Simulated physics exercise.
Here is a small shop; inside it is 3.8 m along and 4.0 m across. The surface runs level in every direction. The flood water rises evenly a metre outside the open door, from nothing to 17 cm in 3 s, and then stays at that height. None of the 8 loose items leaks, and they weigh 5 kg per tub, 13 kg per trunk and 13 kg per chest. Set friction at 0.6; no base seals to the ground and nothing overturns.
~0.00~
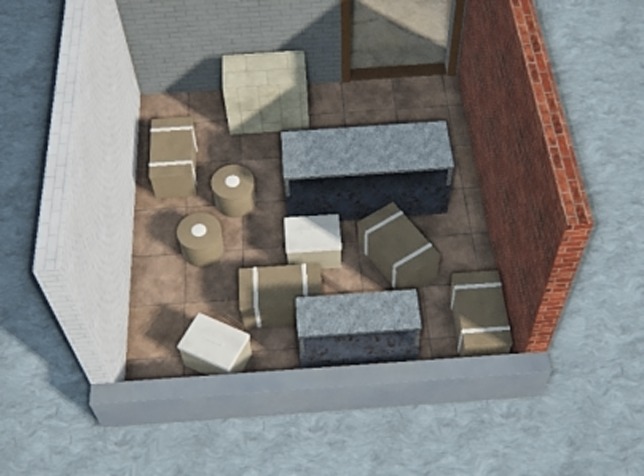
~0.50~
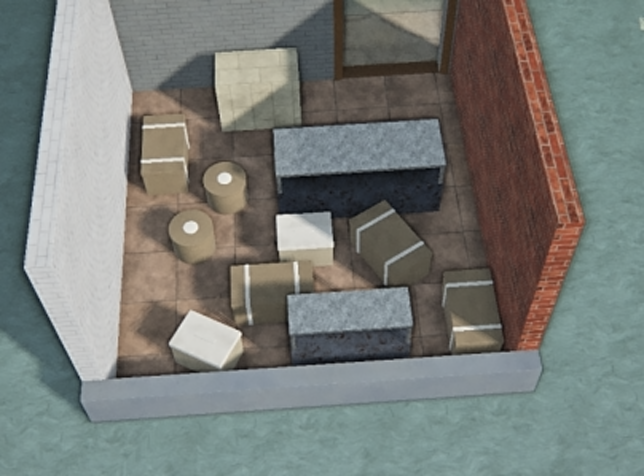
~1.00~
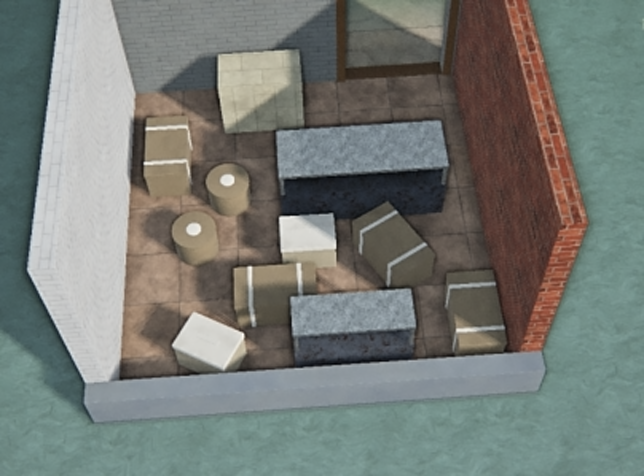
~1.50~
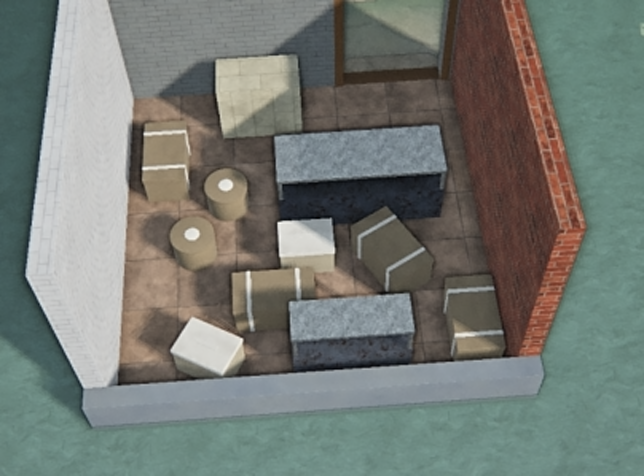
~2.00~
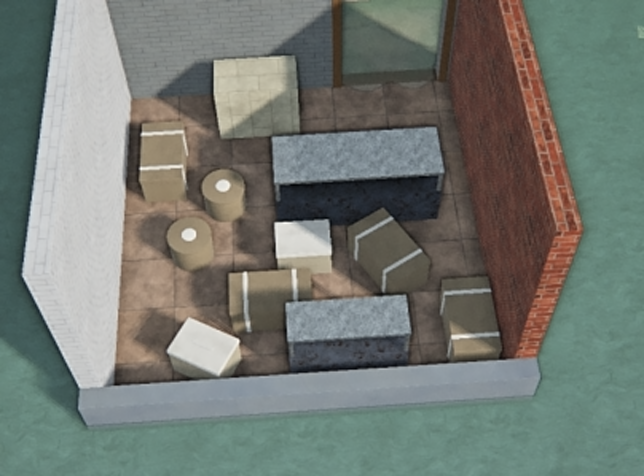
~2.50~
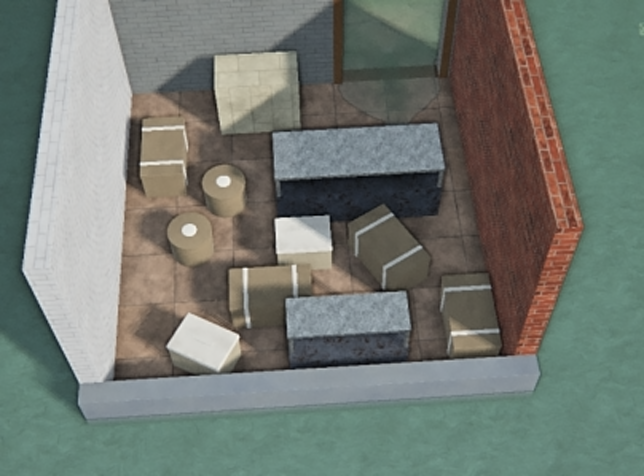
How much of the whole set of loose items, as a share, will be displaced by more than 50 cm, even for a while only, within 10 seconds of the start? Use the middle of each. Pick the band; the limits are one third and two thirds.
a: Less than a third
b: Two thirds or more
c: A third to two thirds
Answer: A.
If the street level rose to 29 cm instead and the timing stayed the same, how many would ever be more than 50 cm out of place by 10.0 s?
3.
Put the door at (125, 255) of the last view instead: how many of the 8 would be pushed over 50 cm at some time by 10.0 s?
Count: 5.
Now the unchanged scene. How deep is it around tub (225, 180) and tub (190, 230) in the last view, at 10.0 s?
Depth approx. 3 cm / 4 cm.
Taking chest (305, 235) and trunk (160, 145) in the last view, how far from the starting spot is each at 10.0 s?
0 cm and 80 cm respectively.
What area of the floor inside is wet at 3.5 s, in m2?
About 2.5 m2 is covered.
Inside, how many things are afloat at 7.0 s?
Count: 1.
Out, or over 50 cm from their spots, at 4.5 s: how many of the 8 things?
I make it 0.
After 3.5 s 0 of 8 are over 50 cm from their spots; 0 afloat.
After 4.5 s 0 of 8 are over 50 cm from their spots; 0 afloat.
After 7.0 s 0 of 8 are over 50 cm from their spots; 1 afloat.
After 10.0 s 1 of 8 are over 50 cm from their spots, and 1 have been at some point; 6 afloat.
